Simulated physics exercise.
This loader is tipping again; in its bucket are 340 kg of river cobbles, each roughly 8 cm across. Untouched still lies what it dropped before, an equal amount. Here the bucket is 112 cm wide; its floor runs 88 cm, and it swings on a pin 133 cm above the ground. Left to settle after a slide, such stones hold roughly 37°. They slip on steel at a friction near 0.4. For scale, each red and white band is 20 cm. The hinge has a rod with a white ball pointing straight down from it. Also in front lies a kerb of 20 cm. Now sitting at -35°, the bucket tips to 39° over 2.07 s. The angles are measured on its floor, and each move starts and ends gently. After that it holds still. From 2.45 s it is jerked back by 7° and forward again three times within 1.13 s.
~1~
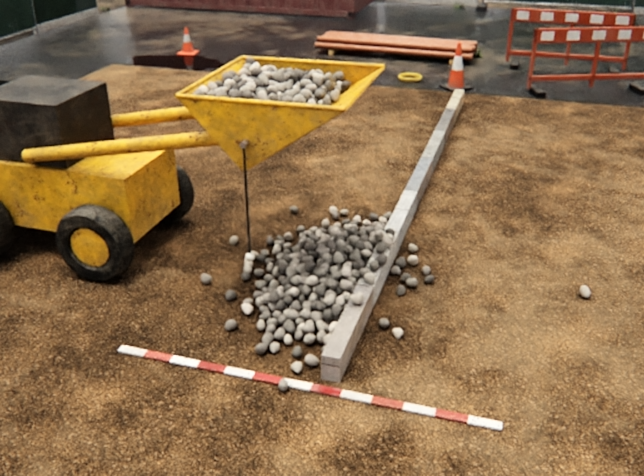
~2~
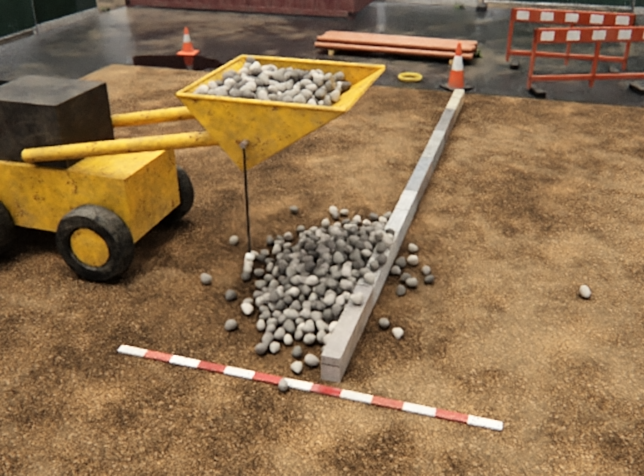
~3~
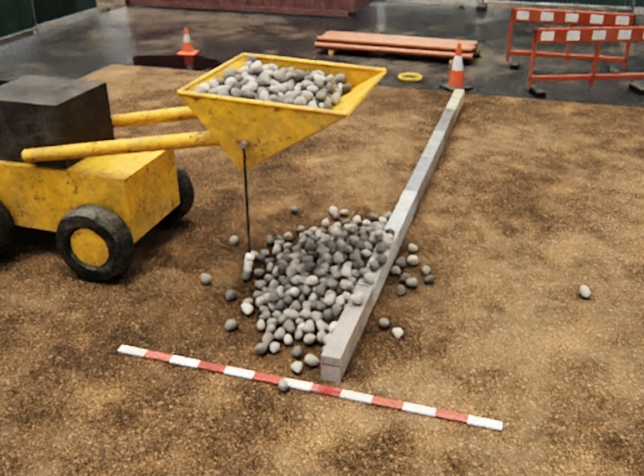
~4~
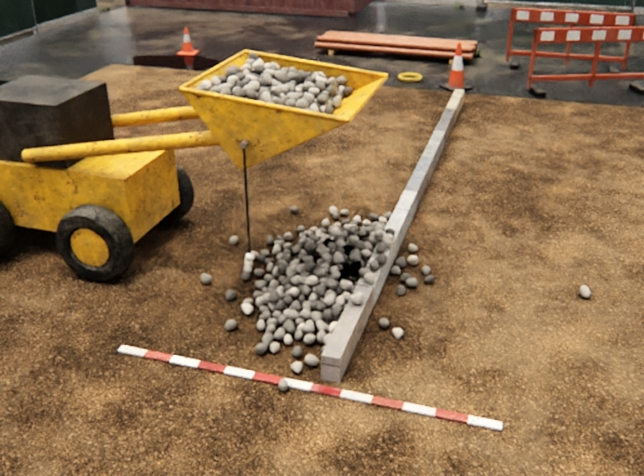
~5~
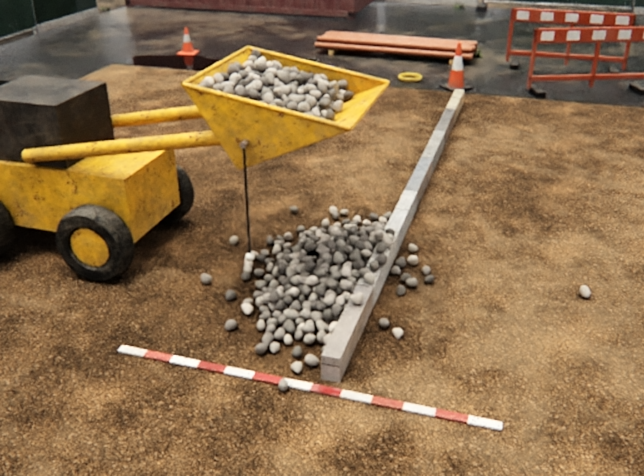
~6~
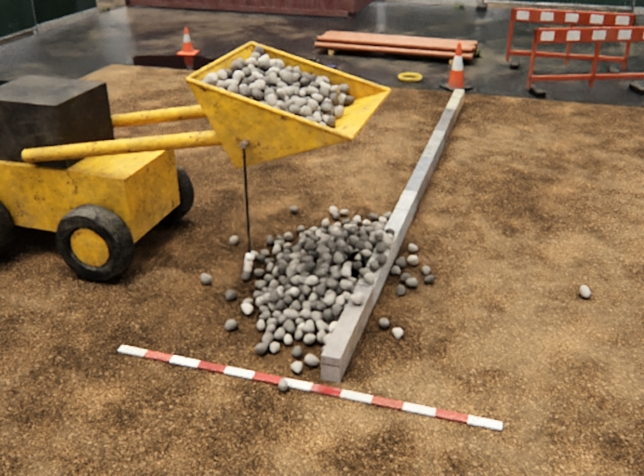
A yellow loader at the left holds a bucket heaped with grey stones over a pile of similar stones against a long pale kerb, seen from above on brown, gritty ground. A red and white striped strip lies in front, with orange cones, barriers and planks behind. The bucket slowly tilts, its right lip dipping slightly, while the pile and camera stay still.
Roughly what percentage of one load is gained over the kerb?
Roughly 81 per cent.
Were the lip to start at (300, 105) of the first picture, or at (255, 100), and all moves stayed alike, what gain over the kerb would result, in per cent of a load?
Case one about 35 %, case two about 0 %.
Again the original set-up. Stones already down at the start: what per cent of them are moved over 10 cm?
Some 5 percent, give or take.
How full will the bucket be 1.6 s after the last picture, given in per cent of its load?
I'd say about 20 per cent.
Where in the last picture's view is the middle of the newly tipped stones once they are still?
They settle centred around (422, 285).
Then, 0.9 s after the last picture the floor is at 27°; in per cent of one load, 98 in the bucket, 99 on this side of the kerb, 3 over the kerb; the foremost stones are at (434, 284).
Then, 1.6 s after the last picture the floor is at 39°; in per cent of one load, 22 in the bucket, 136 on this side of the kerb, 42 over the kerb; the foremost stones are at (471, 284).
Then, 3.4 s after the last picture the floor is at 39°; in per cent of one load, 0 in the bucket, 117 on this side of the kerb, 83 over the kerb; the foremost stones are at (591, 339).
Then, 6.0 s after the last picture the floor is at 39°; in per cent of one load, 0 in the bucket, 117 on this side of the kerb, 83 over the kerb; the foremost stones are at (591, 339). Net gain over the kerb, 81.
